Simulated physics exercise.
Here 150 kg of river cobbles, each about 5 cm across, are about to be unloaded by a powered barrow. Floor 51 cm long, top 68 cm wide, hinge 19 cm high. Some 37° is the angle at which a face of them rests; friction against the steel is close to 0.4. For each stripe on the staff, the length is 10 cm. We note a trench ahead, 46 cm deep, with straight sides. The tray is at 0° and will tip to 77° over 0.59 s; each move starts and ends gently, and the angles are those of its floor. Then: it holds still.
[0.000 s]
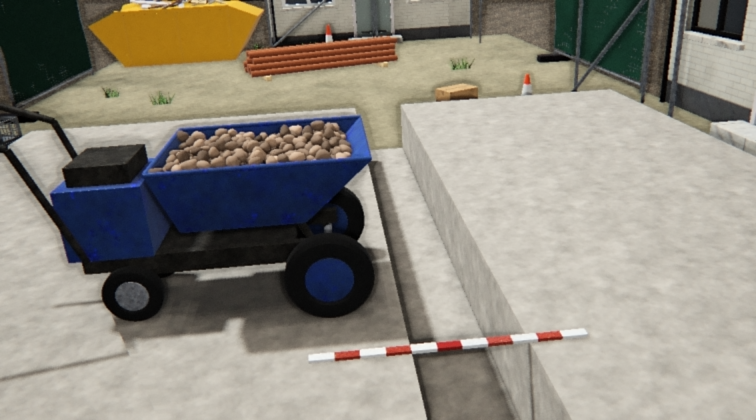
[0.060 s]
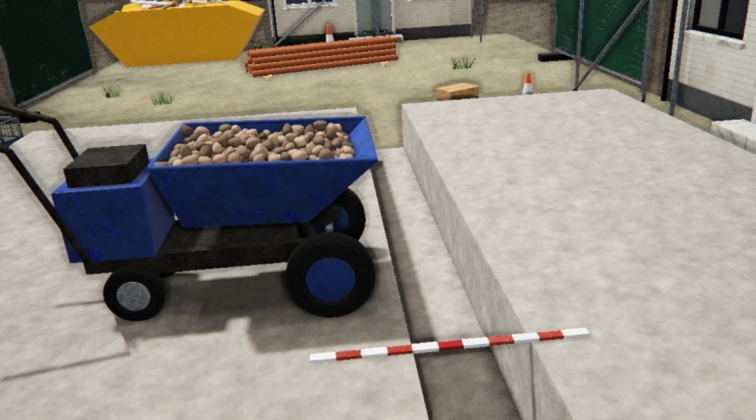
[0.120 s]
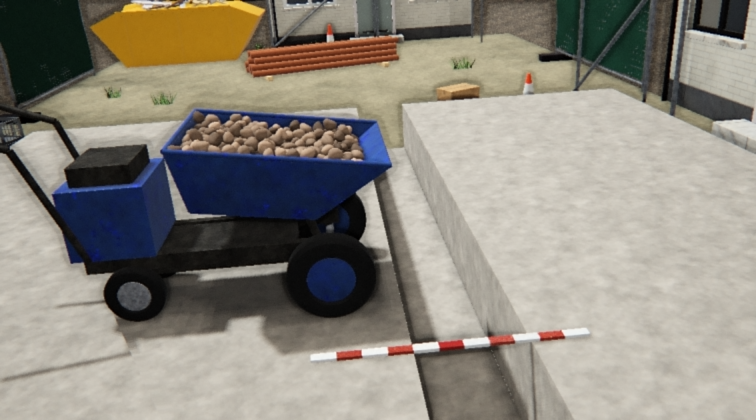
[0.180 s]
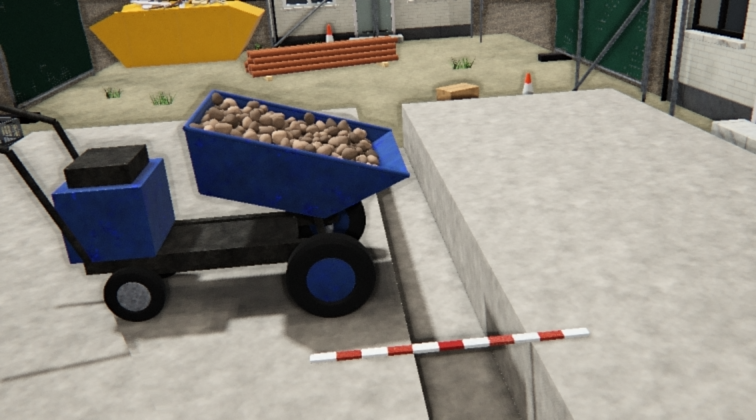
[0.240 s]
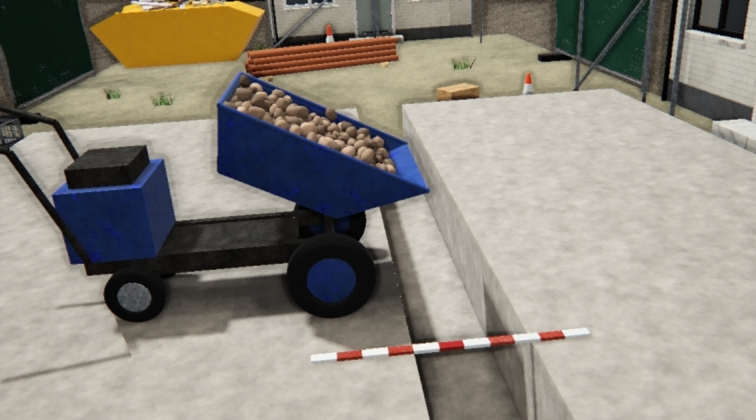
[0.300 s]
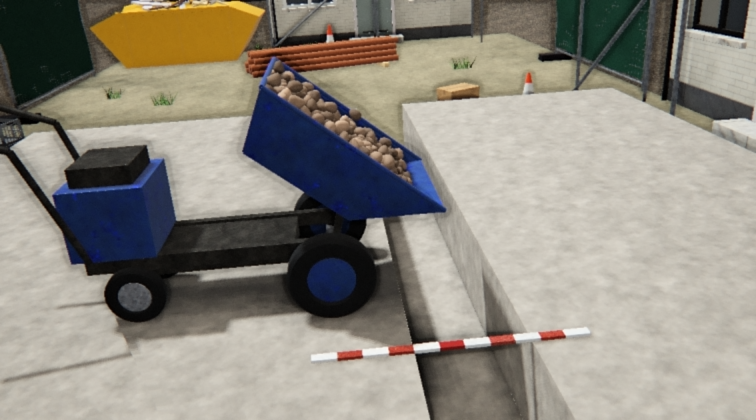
A blue powered barrow loaded with brown and pinkish river cobbles stands at the left of a pale concrete yard, seen from slightly above and side-on. A straight-sided trench separates it from a raised grey slab on the right, with a red-and-white staff across the trench and a yellow skip and orange-red pipes behind. The tray tilts steadily, its rear rising and its lip lowering rightward, while wheels and camera stay still.
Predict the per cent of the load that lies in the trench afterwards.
45 per cent.
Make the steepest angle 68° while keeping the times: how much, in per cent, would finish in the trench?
Then about 40 per cent.
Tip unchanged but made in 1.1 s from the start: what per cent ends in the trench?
Something close to 65 per cent.
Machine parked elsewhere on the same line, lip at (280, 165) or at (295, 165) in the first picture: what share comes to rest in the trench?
95 % and 95 %.
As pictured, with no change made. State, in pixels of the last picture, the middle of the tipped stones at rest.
Look at roughly (517, 260).
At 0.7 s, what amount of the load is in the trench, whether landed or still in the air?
By that point it's something like 25 in a hundred.
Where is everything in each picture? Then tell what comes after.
The tray is at 0°, its lip at (371, 159); the top of the load is at (277, 134), in the first picture.
The tray is at 2°, its lip at (377, 160); the top of the load is at (230, 136); the stones move at 0.5 m/s on average, in the second picture.
Lip at (392, 165), floor tilted 8°, highest stones at (209, 127); the stones move at 1.1 m/s on average, in the third picture.
The tray is at 17°, its lip at (409, 175); the top of the load is at (224, 108); the stones move at 1.5 m/s on average, in the fourth picture.
Lip at (429, 191), floor tilted 28°, highest stones at (249, 91); the stones move at 1.7 m/s on average, in the fifth picture.
Lip at (445, 211), floor tilted 39°, highest stones at (280, 78); the stones move at 1.9 m/s on average, in the sixth picture.
After 0.4 s the floor is at 65°; 100 % in the tray; the foremost stones are at (445, 209).
After 0.7 s the floor is at 77°; 42 % in the tray, 27 % in the trench, 32 % past the trench; the foremost stones are at (542, 246).
After 1.0 s the floor is at 77°; 0 % in the tray, 44 % in the trench, 56 % past the trench; the foremost stones are at (720, 227).
After 3.0 s the floor is at 77°; 0 % in the tray, 45 % in the trench, 55 % past the trench; the foremost stones are past the picture's edge.
